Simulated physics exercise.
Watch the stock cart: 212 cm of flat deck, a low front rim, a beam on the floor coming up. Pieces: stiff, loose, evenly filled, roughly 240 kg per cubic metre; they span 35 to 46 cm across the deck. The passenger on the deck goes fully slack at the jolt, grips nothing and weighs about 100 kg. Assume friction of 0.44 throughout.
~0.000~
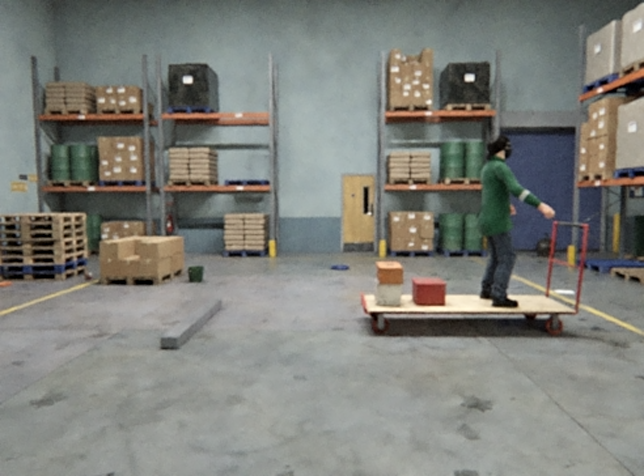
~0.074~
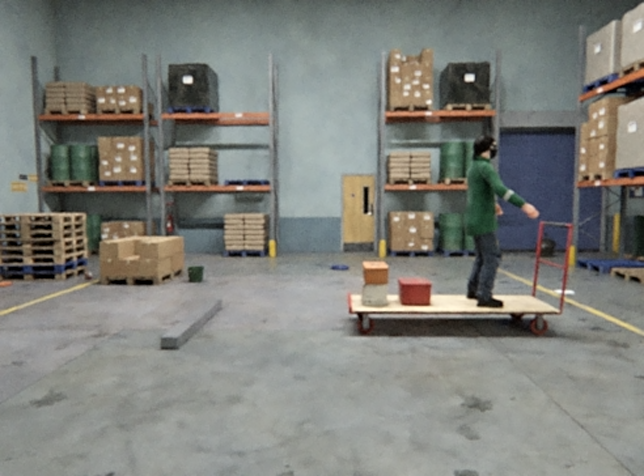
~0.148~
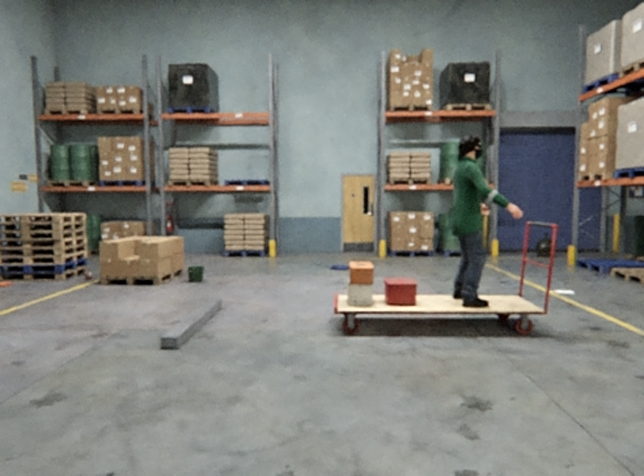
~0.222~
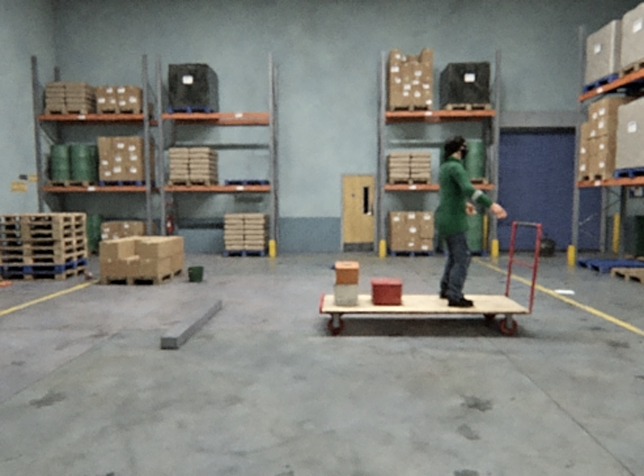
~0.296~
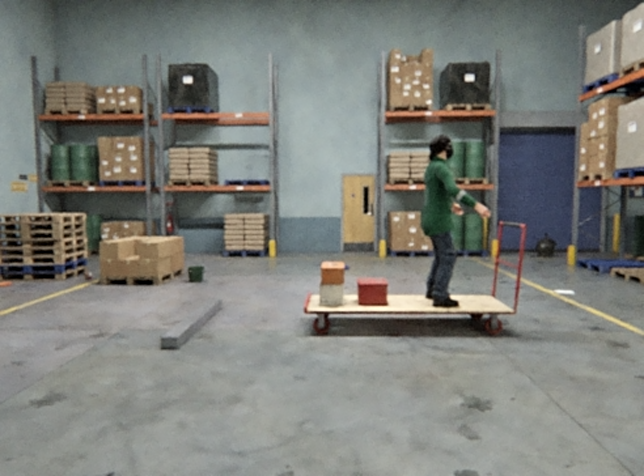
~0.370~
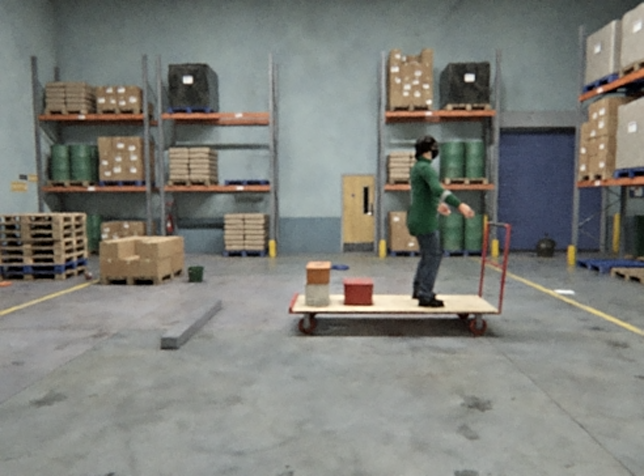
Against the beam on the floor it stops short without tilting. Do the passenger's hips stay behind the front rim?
Yes, they remain over the deck.
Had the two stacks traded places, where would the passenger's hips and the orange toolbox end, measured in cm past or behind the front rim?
In that case hips 90 behind, orange 40 behind.
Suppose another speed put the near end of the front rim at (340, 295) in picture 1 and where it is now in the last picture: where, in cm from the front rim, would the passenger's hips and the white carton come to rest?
Both stay short of the rim: The hips by 100 cm and white by 20 cm.
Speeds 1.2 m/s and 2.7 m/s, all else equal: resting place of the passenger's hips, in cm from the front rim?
The first try ends 90 cm behind the front rim, the second 20 cm past it.
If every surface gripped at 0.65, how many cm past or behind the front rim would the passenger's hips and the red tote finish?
In that case the hips end 20 cm behind the rim and the red item 50 cm behind it.
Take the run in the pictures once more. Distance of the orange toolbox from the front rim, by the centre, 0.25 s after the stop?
Around 15 cm beyond the front rim.
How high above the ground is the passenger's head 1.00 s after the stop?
About 20 cm above the ground.
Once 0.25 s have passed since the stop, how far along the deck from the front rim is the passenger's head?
At that moment it sits around 100 cm behind the rim.
Impact comes at 0.89 s.
After 1.14 s the passenger's hips are 86 cm behind the rim, near (270, 240) in the last picture's view.
After 1.44 s the passenger's hips are 44 cm behind the rim, near (233, 268) in the last picture's view.
After 1.89 s the passenger's hips are 23 cm behind the rim, near (214, 264) in the last picture's view.
When all is still (3.3 s), past the rim, orange toolbox; behind it, red tote, white carton and the passenger's hips.
